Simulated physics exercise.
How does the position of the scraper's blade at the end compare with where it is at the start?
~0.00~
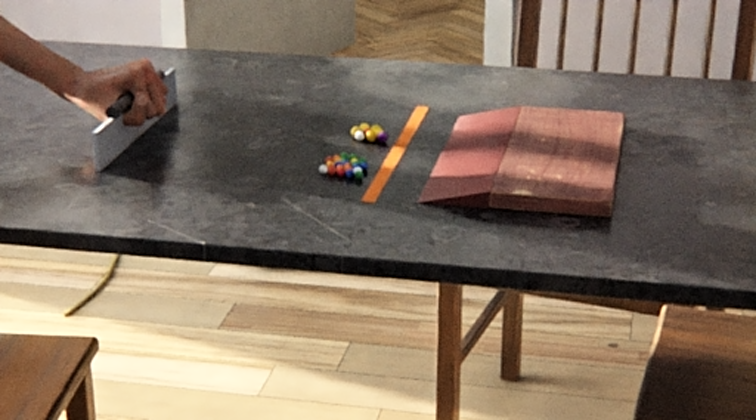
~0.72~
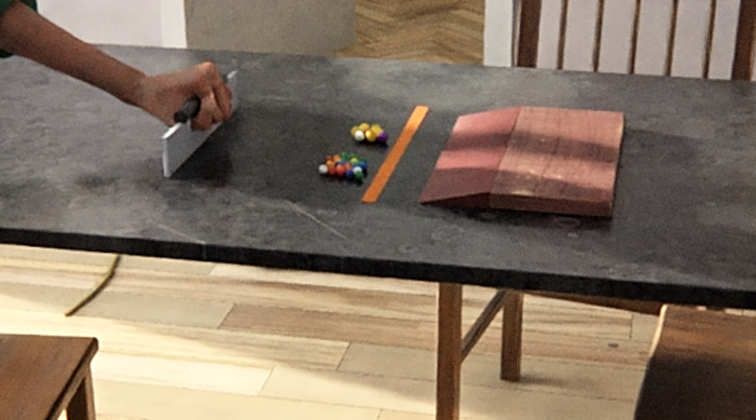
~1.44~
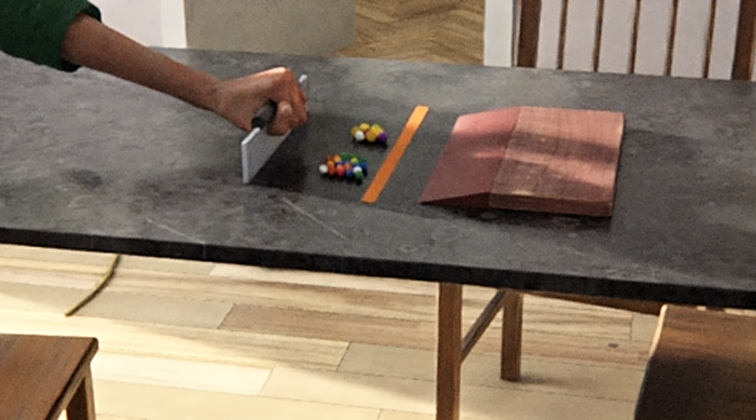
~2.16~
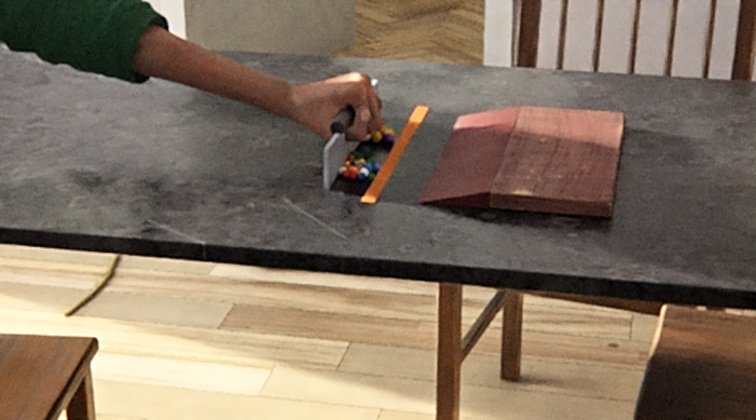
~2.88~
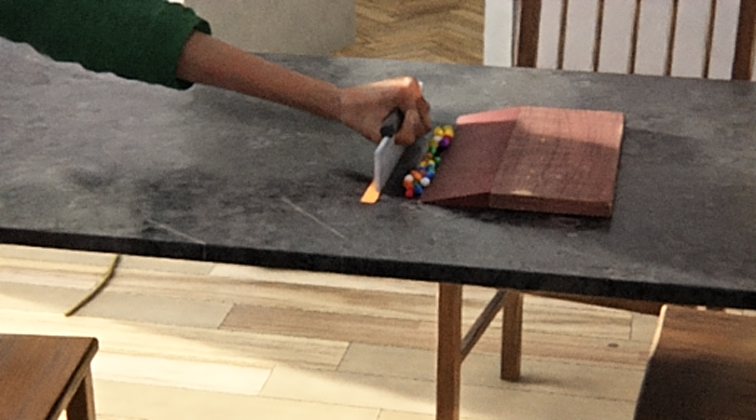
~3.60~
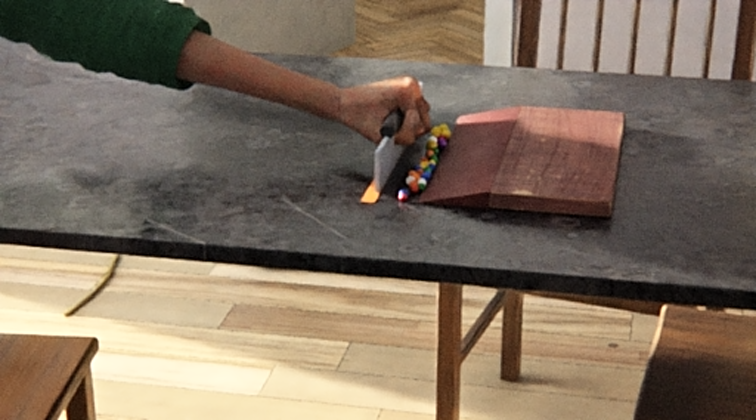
At the start the blade is on the left part of the table, well away from the beads, and by the end it stands much farther right, at the orange tape just before the ramp.
In this clip, a hand slides a scraper rightward across a dark tabletop, pushing two small clusters of colourful beads over a strip of orange tape towards a reddish wooden ramp, then stops at the tape with the beads resting short of the ramp.
